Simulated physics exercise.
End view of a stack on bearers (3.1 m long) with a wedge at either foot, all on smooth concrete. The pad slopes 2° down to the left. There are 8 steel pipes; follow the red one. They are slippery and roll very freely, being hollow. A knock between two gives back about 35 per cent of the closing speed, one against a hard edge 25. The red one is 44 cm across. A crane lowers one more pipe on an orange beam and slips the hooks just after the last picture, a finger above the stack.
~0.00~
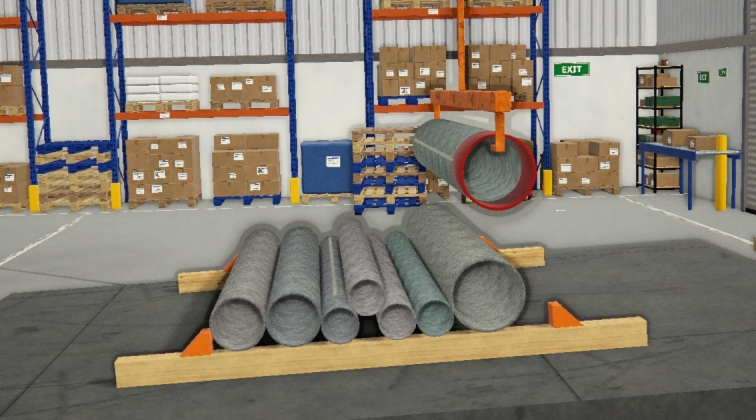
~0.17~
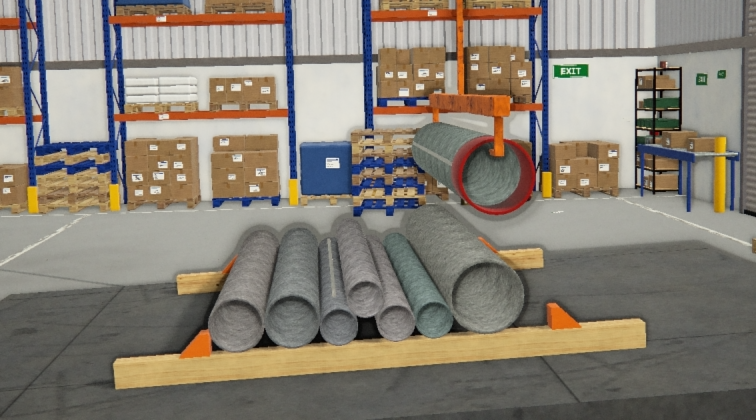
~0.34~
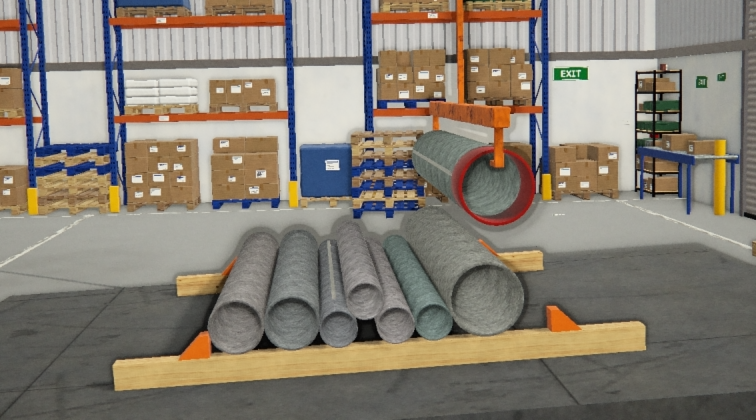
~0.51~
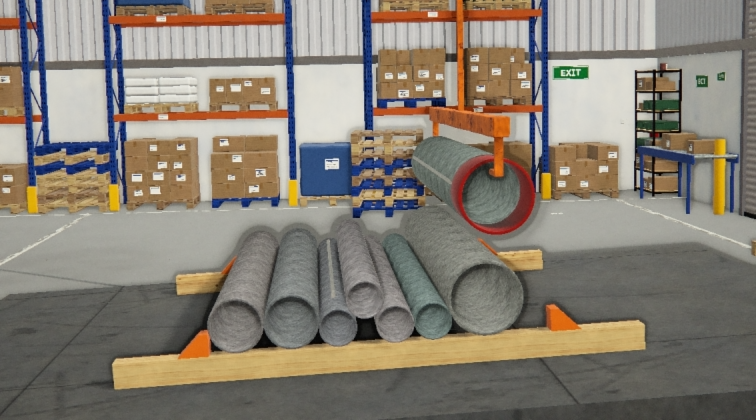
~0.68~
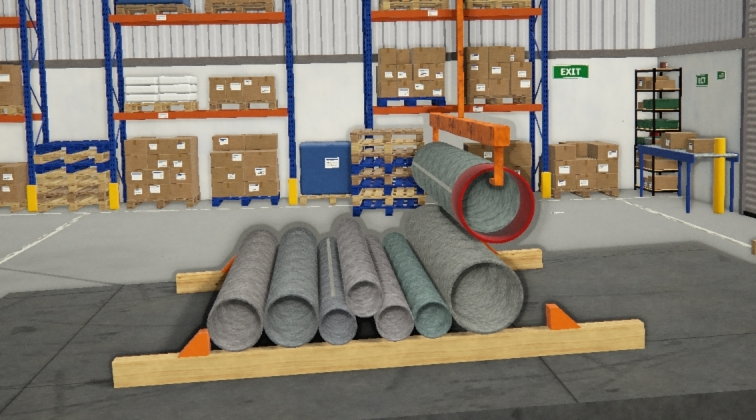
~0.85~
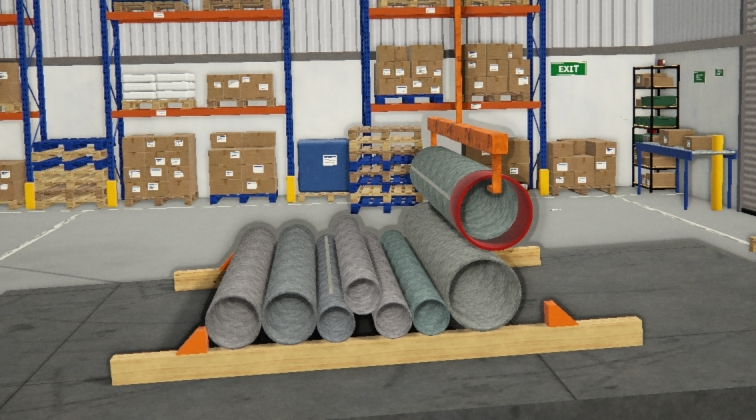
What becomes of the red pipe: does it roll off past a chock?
The red one rolls off the stack.
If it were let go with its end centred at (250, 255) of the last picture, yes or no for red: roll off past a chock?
Then red no.
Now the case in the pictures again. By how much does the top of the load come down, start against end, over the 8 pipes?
About 70 cm.
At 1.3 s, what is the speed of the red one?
Roughly 0.5 m/s.
After 1.3 s, red is up on others, 20 cm inside the right chock, rolling right; 0 of 8 are outside the chocks.
After 1.8 s, red is beyond the right chock, rolling right; 1 of 8 is outside the chocks.
At rest (3.8 s), red is beyond the right chock; 1 of 8 is outside the chocks.
